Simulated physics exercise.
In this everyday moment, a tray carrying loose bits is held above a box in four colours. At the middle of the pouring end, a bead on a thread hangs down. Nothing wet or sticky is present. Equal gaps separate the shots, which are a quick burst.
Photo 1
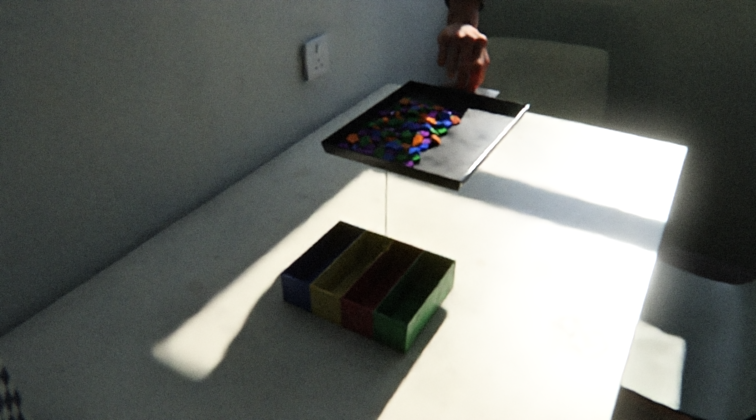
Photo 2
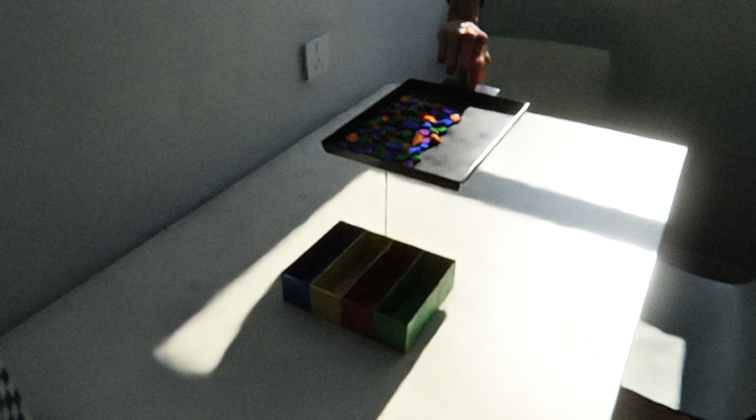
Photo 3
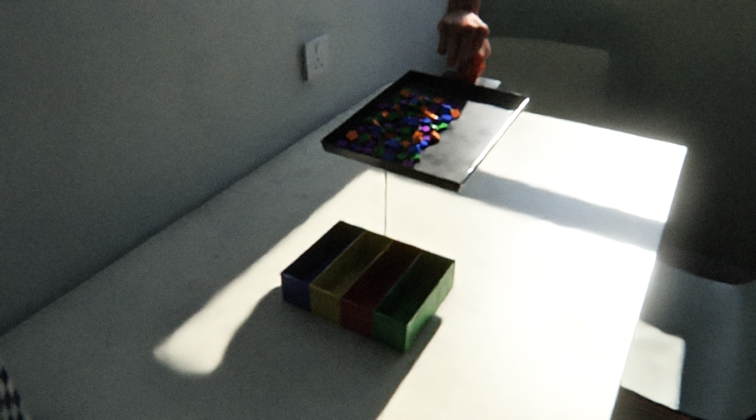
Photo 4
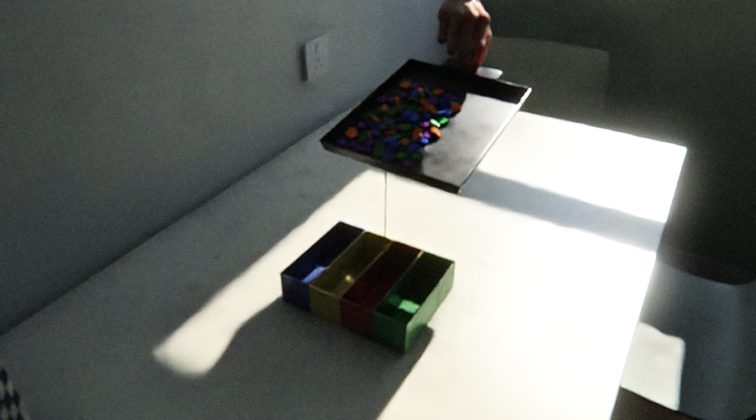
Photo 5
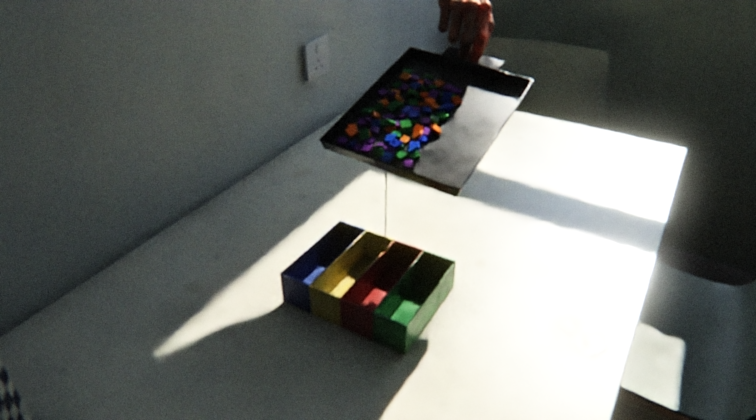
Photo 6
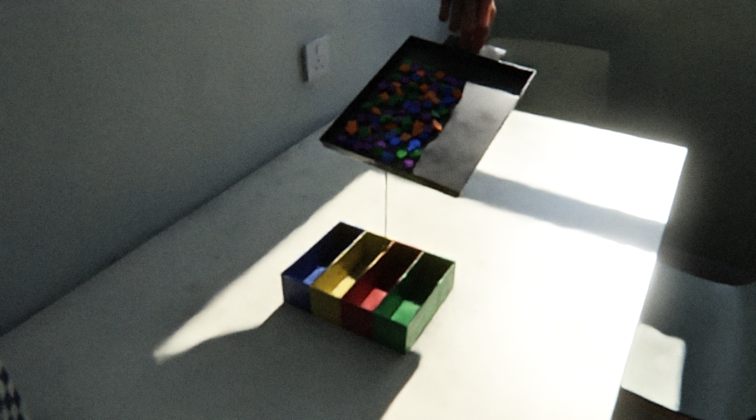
The clip opens on a hand holding a dark tray of colourful loose pieces nearly level above a box with blue, yellow, red and green compartments. The hand then gradually tilts the tray toward the box, its right corner dipping slightly lowest, while the pieces stay bunched together and the box remains still.
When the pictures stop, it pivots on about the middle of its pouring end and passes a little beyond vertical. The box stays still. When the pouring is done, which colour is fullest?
Fullest: The green cell.
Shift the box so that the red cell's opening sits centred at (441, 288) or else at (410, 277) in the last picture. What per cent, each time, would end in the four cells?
Roughly 100 %, then roughly 90 %.
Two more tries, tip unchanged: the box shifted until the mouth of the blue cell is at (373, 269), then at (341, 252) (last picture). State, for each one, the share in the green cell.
Respectively 0 percent and 50 percent.
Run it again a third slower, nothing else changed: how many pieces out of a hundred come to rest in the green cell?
Roughly 40 in a hundred.
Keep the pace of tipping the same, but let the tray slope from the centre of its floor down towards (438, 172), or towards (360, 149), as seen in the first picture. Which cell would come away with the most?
First try: The green cell. Second try: That blue cell.
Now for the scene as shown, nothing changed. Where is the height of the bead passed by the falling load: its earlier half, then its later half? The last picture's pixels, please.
First part (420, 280), rest (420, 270).
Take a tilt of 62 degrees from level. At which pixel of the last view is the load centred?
In the last view the centre sits at roughly (409, 155).
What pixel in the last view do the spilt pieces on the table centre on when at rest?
Estimate: About (470, 342).
Soon after the last picture, tray tipped steeply; nearly all on the tray; a stray few falling or outside the box.
A little later, tray tipped right over; about half on the tray; a small part in the green cell; a stray few in the red cell; about a third falling or outside the box.
Later still, tray tipped past a quarter turn; about a third in the green cell; about a quarter in the red cell; a small part in the yellow cell; about a third falling or outside the box.
At rest, tray tipped past a quarter turn; about a third in the green cell; about a quarter in the red cell; a small part in the yellow cell; none in the blue cell; about a third outside the box.
